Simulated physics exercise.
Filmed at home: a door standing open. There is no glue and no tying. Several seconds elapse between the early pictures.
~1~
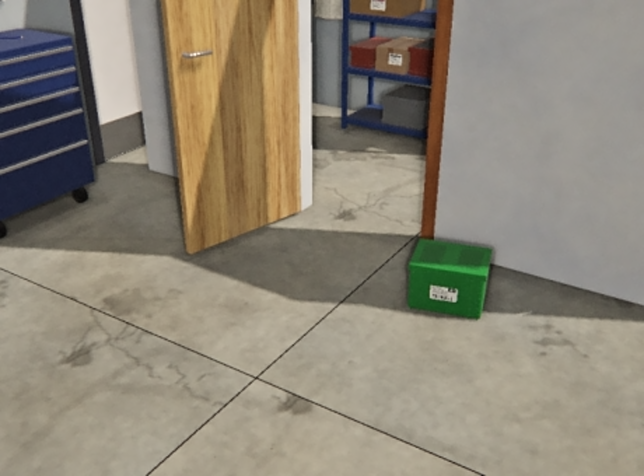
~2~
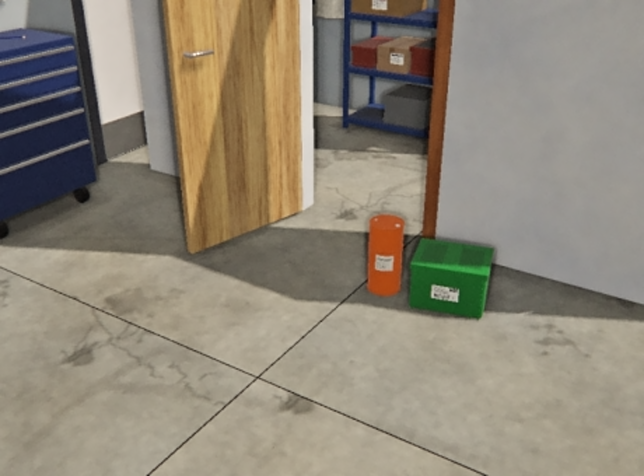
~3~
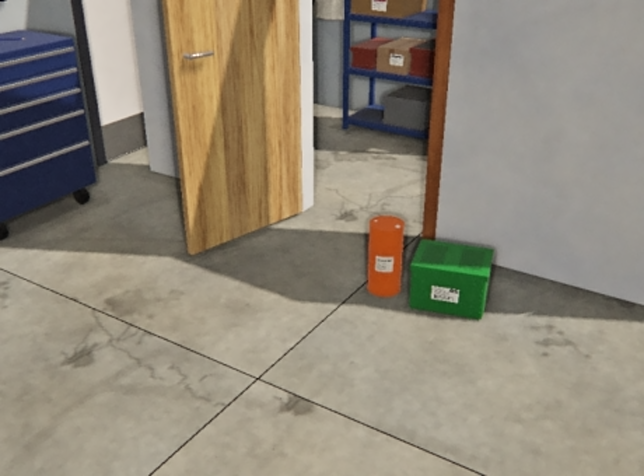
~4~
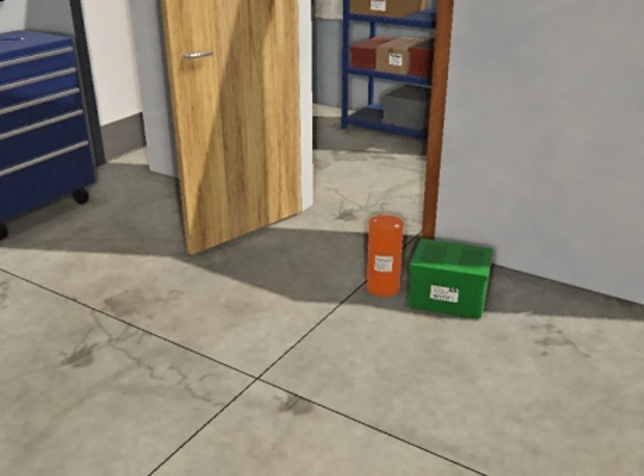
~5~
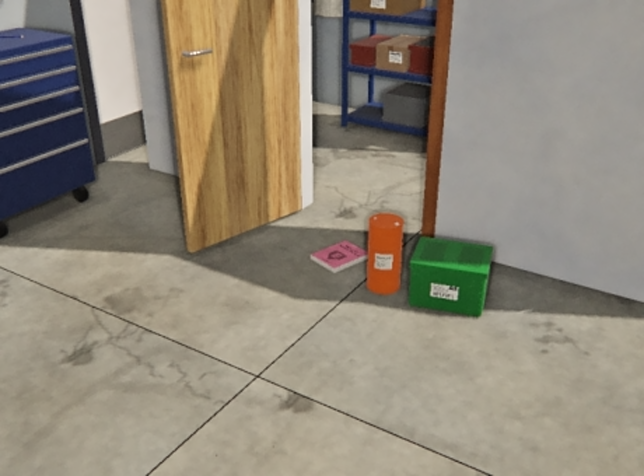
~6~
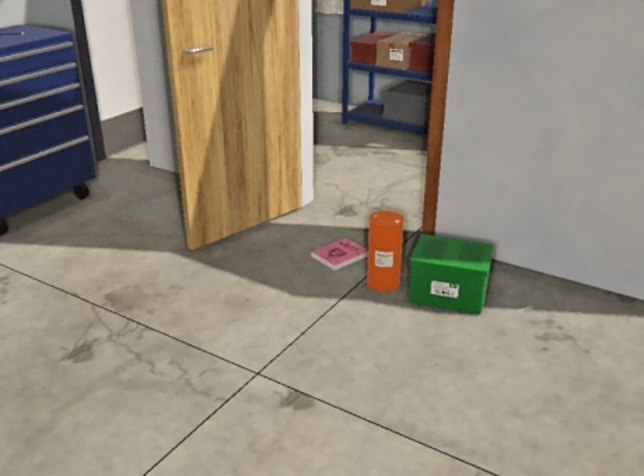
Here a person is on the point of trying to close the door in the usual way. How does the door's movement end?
The door is likely to get obstructed.
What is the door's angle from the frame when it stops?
Close to 20 degrees, I'd say.
Then, 0.90 s after the last picture, open by 81°.
Then, 1.60 s after the last picture, open by 49°; pink book slid a little near (347, 253).
Then, 1.90 s after the last picture, open by 36°; pink book slid about its own width near (371, 252).
Then, 2.20 s after the last picture, open by 23°; pink book slid about its own width near (395, 246).
At rest, open by 18°; moved from the start, pink book; the other 2 in place. Seen from the same camera at the end, pink book near (402, 242).
